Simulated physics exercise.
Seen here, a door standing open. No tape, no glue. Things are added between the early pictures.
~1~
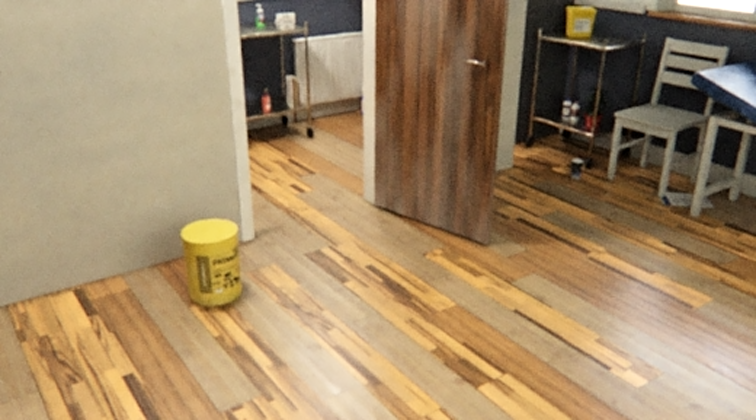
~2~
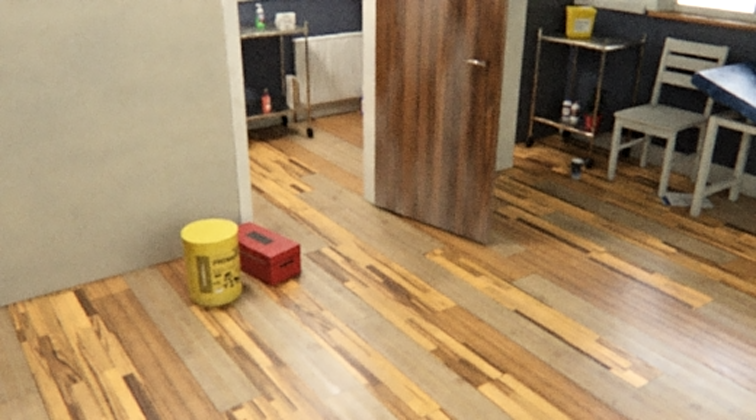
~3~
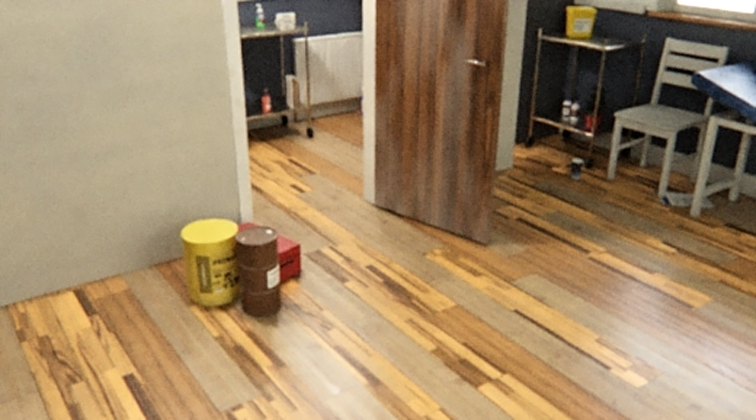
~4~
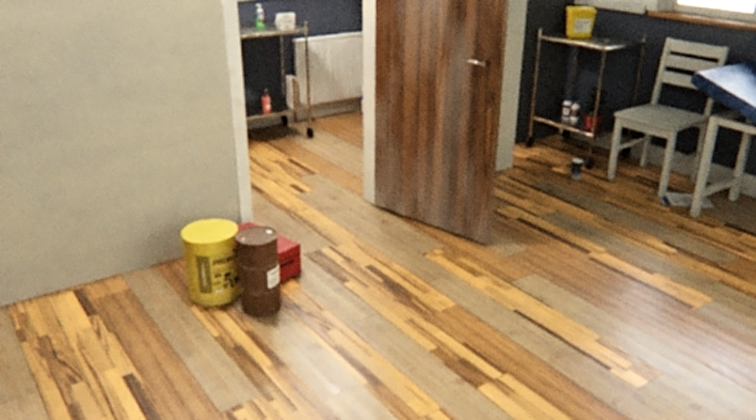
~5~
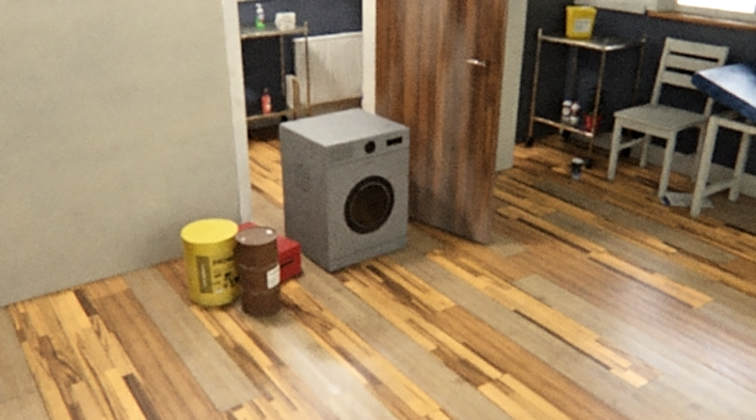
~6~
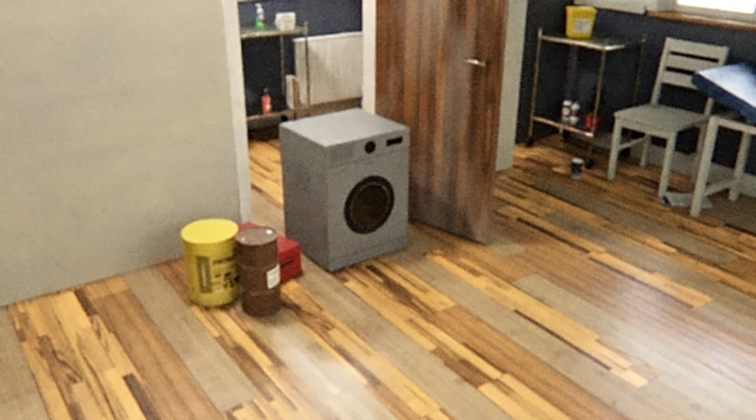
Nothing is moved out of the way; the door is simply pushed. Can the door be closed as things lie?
The door jams.
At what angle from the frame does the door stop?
Some 75° open.
Then, 0.50 s past the last view, door at 94°.
Then, 0.80 s past the last view, door at 80°.
Finally, door at 74°; all 4 still in place. Final places as the last picture's camera would see them, grey appliance near (344, 187).
